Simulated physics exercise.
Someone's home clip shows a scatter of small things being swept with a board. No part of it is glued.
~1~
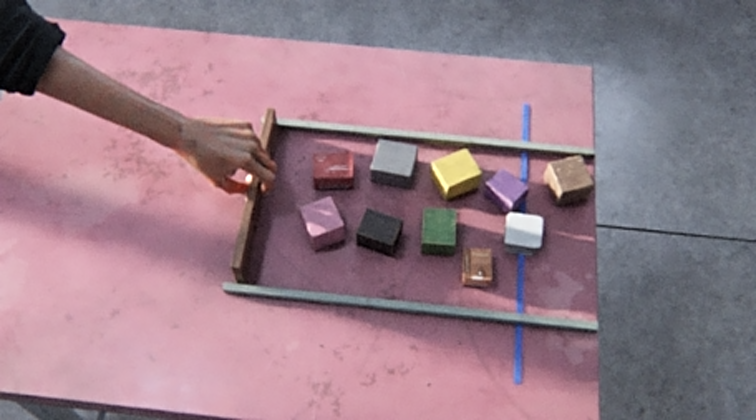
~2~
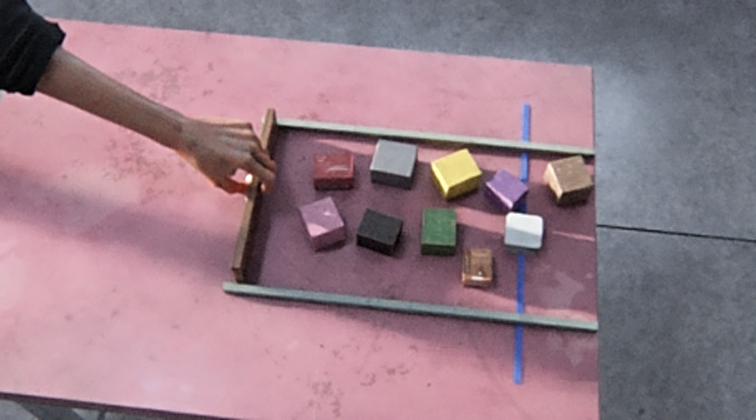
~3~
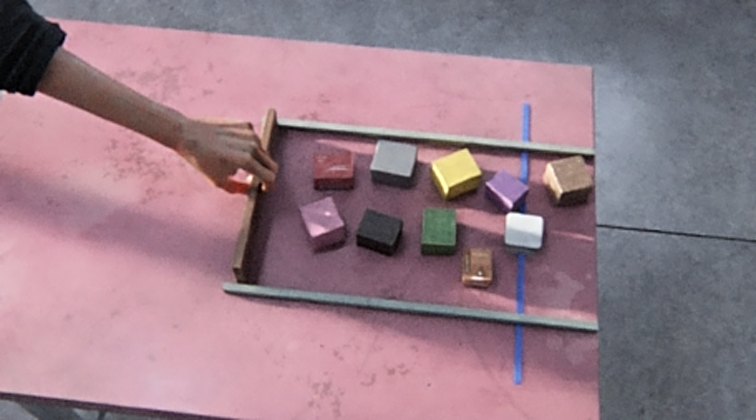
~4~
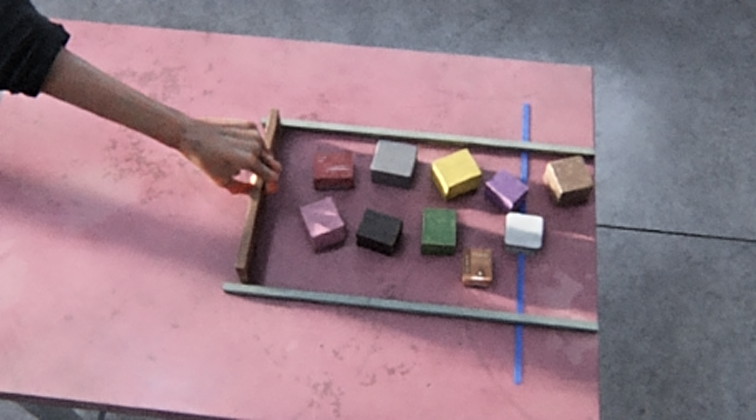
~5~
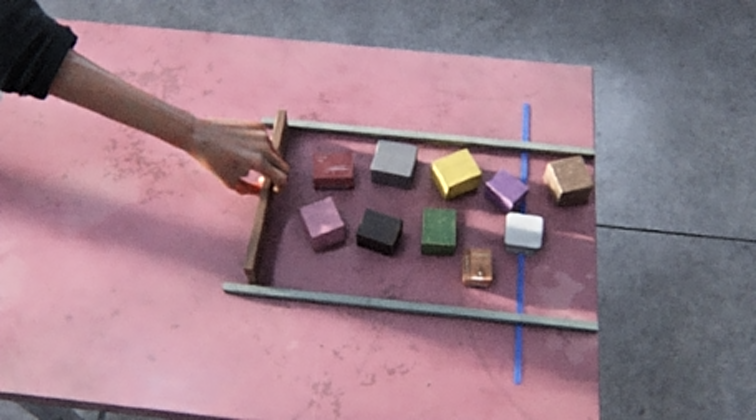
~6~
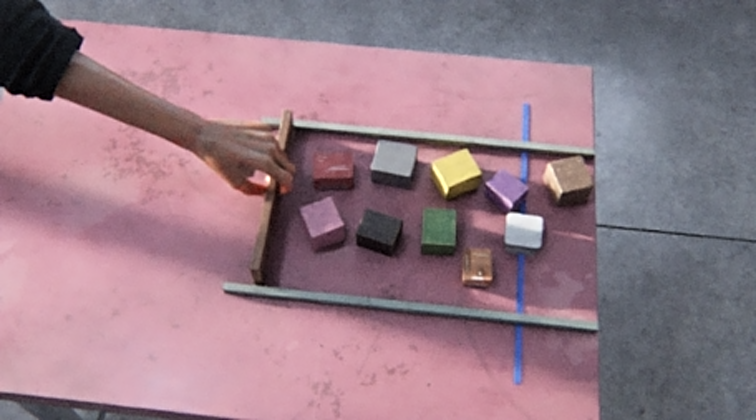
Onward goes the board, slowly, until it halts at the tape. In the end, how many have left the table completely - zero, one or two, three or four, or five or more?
The sweep knocks three or four off.
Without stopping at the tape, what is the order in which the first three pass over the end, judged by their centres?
Order, earliest first: White case, brown block, green block.
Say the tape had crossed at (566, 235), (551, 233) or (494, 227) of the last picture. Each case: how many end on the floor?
You'd get 6, then 6, then 1.
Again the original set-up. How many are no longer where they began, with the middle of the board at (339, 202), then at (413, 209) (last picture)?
Tally: 4; 9.
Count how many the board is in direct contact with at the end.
It adds up to 4.
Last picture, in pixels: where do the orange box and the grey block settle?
Roughly (538, 291) for the first and roughly (544, 164) for the second.
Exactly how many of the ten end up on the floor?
The answer is exactly 3.
Early on, none off yet; brown block at rest near (569, 181); white case at rest near (522, 235); purple block travelled a little near (521, 198).
Finally, the number that fall off is three or four; lost, green block, white case and brown block.
